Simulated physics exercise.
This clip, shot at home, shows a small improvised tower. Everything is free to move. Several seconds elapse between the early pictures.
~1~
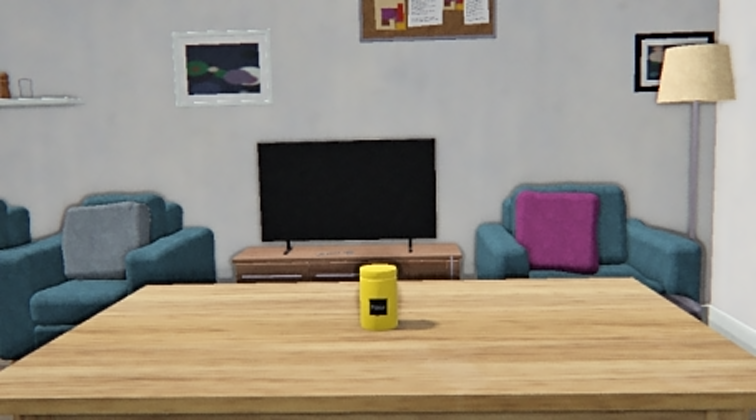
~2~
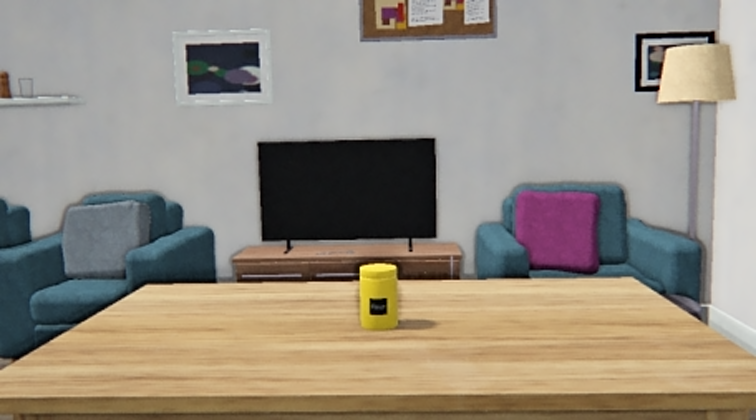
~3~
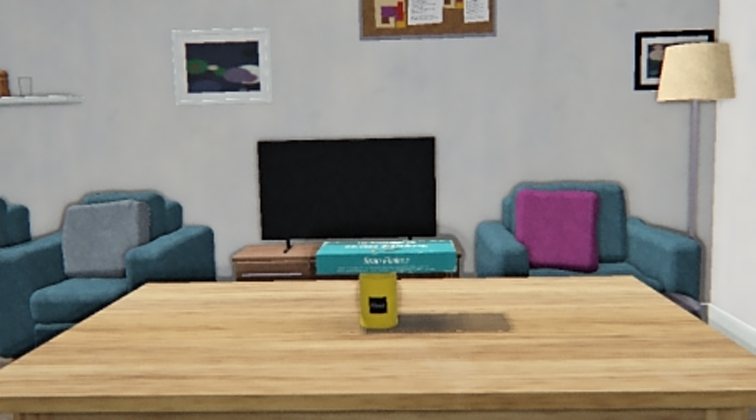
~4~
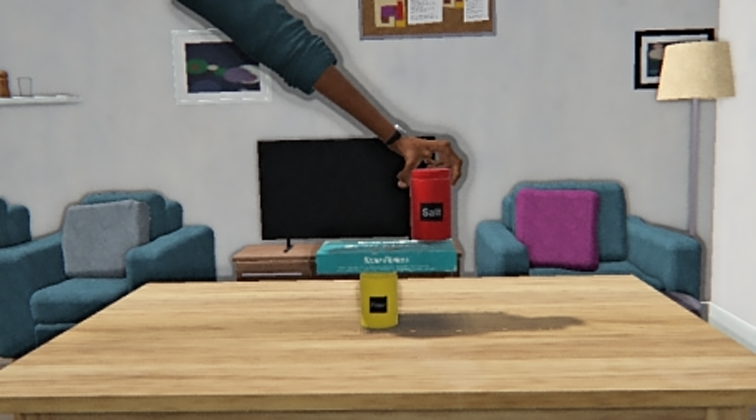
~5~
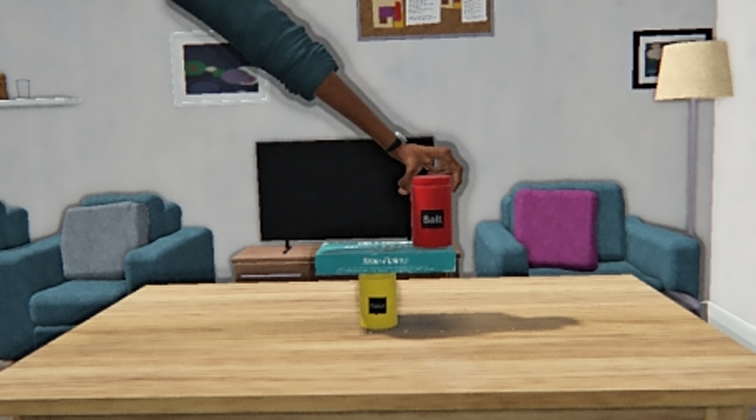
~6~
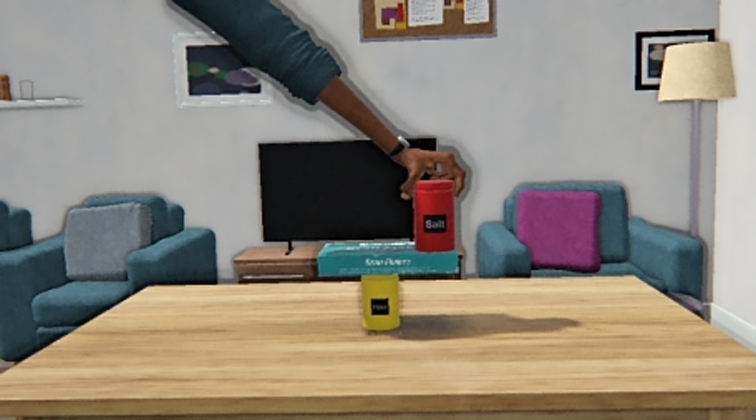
At the start, a yellow jar stands alone on a wooden table in a living room. A turquoise packet then appears lying across the top of it. A hand reaches in from the upper left and lowers a red jar onto the packet's right side, keeping hold of it.
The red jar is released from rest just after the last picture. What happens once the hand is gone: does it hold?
In the end it goes wrong, really.
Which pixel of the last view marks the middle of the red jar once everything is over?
Look near (541, 322) in the final picture.
Then, 0.40 s later than the last frame, red jar now fallen; turquoise packet tilted by 67°.
Then, 0.70 s later than the last frame, turquoise packet on its side.
Then, 1.20 s later than the last frame, turquoise packet now fallen.
When it is over, fallen, turquoise packet and red jar; yellow jar as before. End places, in pixels of the last picture, red jar near (541, 322). The stack gives way.
